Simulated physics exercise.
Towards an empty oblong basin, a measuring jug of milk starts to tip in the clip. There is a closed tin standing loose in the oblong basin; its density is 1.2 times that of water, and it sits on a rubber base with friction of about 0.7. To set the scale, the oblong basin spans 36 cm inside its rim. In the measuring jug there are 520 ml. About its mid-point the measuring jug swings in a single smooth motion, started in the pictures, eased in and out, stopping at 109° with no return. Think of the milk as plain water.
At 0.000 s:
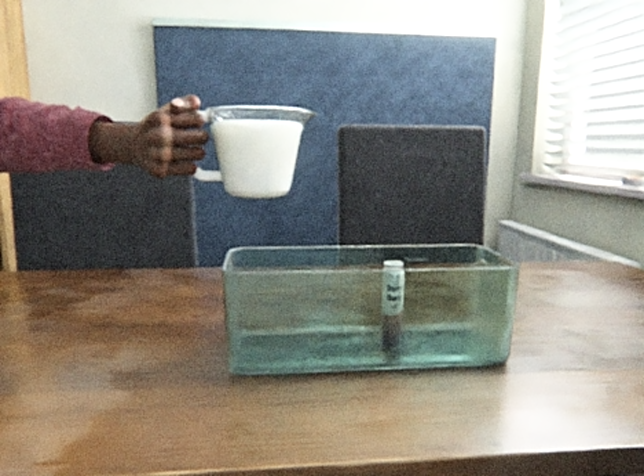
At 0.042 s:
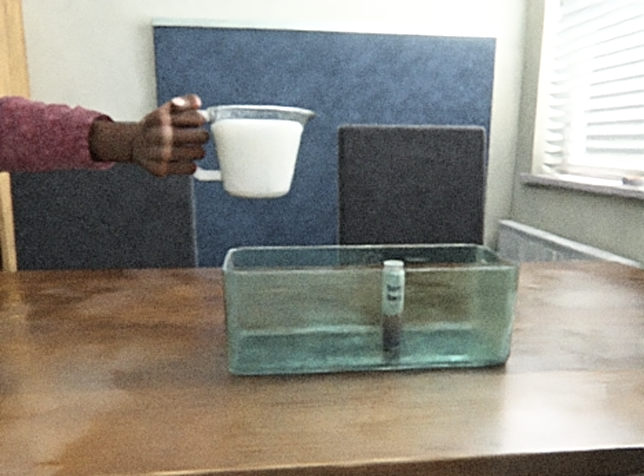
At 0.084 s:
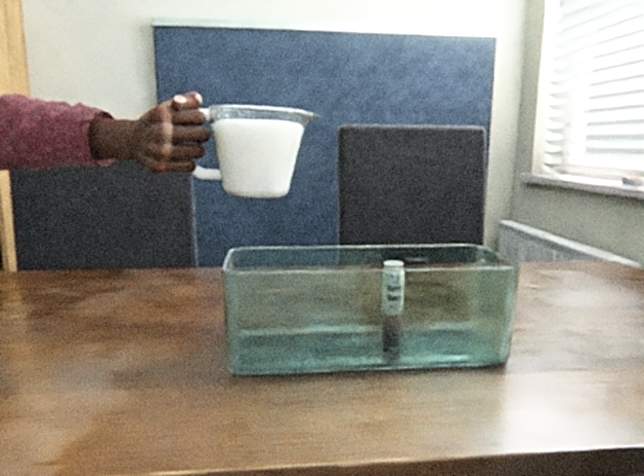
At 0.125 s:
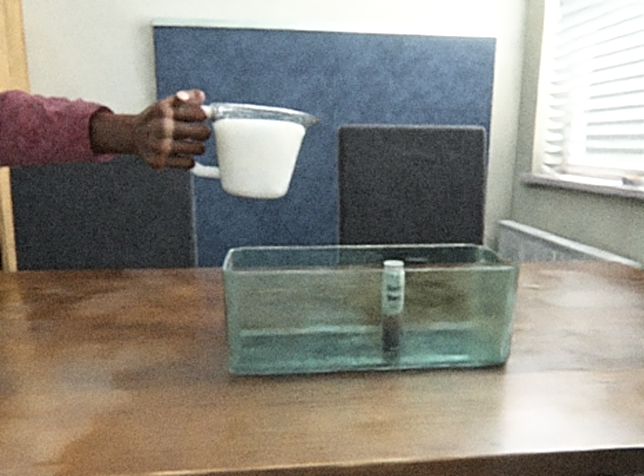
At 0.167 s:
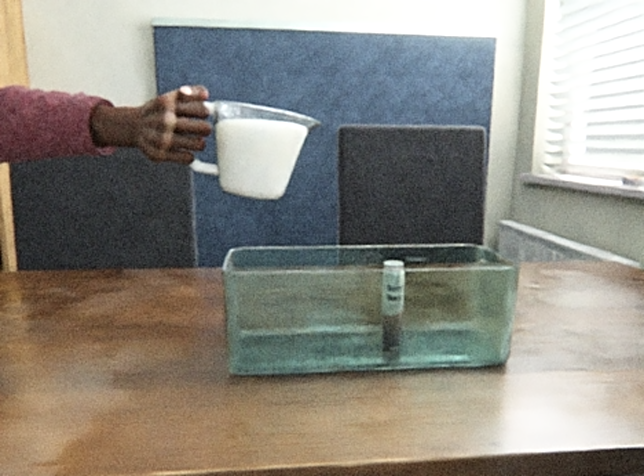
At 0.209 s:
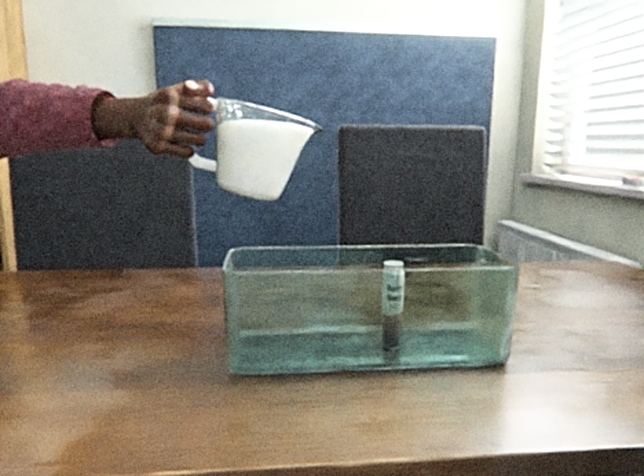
In a room with a bright blind-covered window at right, a polished brown wooden table is seen from the front by a still camera, with dark chairs and a blue panel behind. A greenish glass basin holds a small upright, pale-topped container, while a hand in a maroon sleeve grips a clear jug of white liquid above, to the left. The hand gradually tilts the jug slightly rightward.
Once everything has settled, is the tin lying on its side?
It is left standing.
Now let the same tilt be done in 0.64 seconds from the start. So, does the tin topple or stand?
The tin tips over.
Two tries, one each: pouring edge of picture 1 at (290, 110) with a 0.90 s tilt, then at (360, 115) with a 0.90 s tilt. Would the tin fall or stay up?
First it remains upright; then it topples.
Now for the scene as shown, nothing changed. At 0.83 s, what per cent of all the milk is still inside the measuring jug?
6 %.
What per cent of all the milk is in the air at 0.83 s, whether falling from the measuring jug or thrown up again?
Estimate: Around 10 per cent.
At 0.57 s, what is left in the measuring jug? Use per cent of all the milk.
At that time about 58 in a hundred parts are still held.
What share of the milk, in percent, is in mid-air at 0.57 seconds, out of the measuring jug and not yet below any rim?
26 %.
Then, 0.57 s in, the tilt is 76° and 59 per cent is still to pour; the tin stands where it began.
Then, 0.83 s in, the tilt is 107° and 6 per cent is still to pour; the tin stands where it began.
Then, 1.10 s in, the tilt is 109° and 0 per cent is still to pour; the tin stands where it began.
Then, 1.40 s in, the tilt is 109° and 0 per cent is still to pour; the tin stands where it began.
Finally, the tin stands where it began.
